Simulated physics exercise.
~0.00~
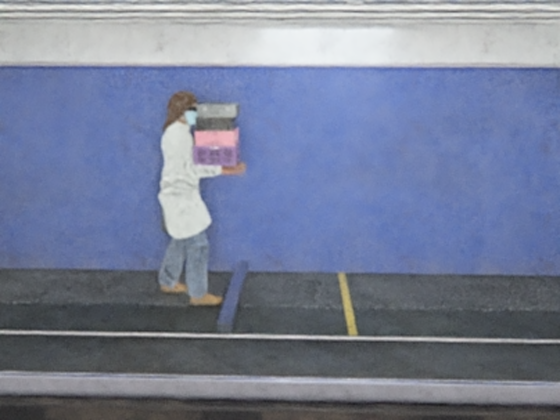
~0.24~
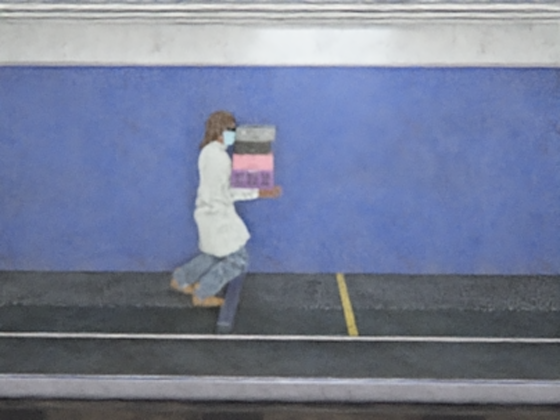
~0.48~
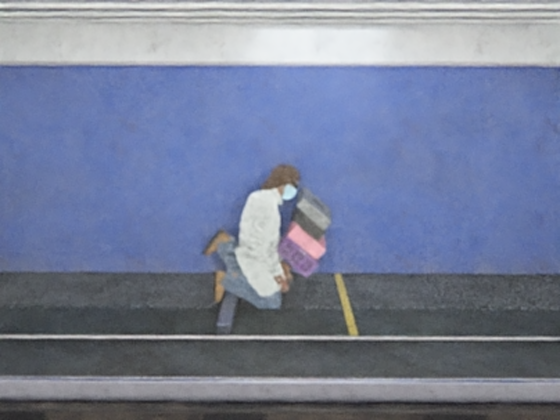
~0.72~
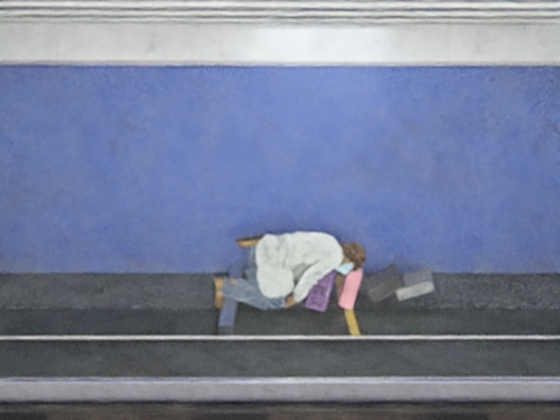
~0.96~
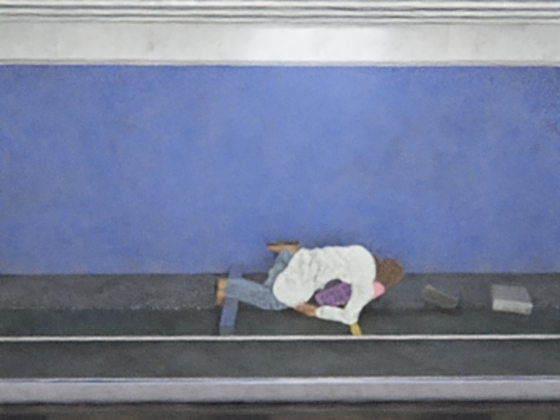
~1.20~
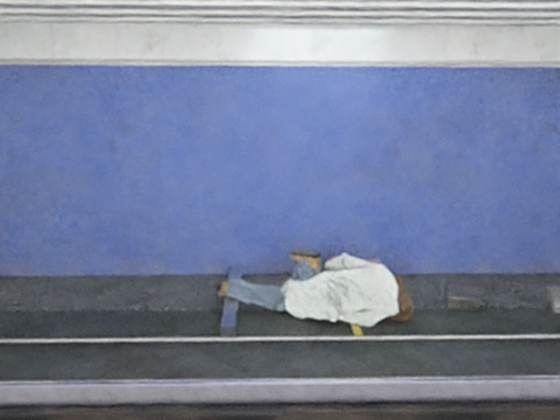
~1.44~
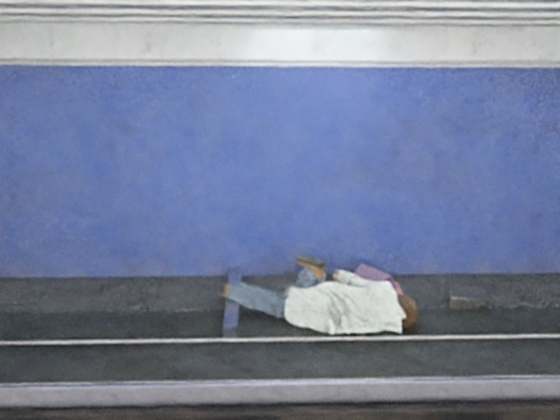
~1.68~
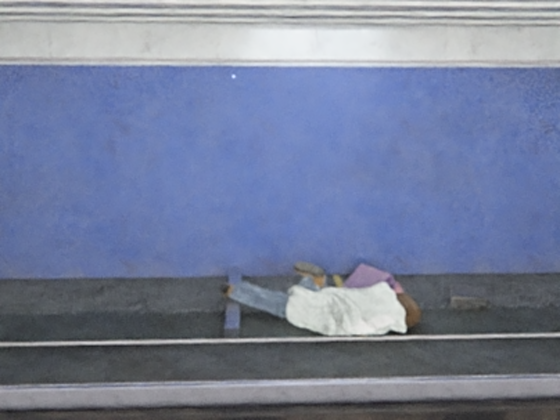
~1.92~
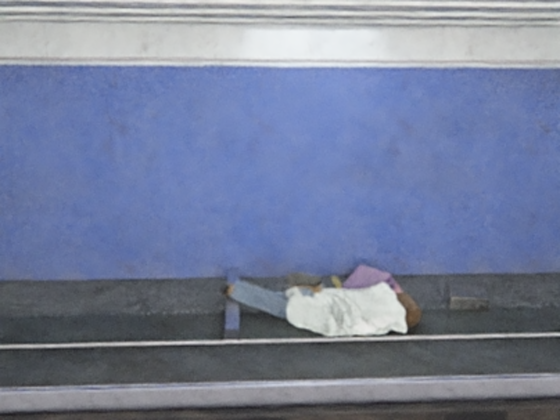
A masked porter with brown hair, a white coat and jeans, seen from the side against a blue wall, moves right along a dark floor, carrying a stack of grey, black, pink and purple boxes. The porter's feet meet a low blue rail, and the knees buckle as the body pitches forward. The stack tips and comes apart, the grey and black boxes tumbling ahead to the right. The porter folds down over the pink and purple ones, then flattens out. At last the porter lies still, head beyond the yellow line, with the purple crate tilted behind the shoulders.
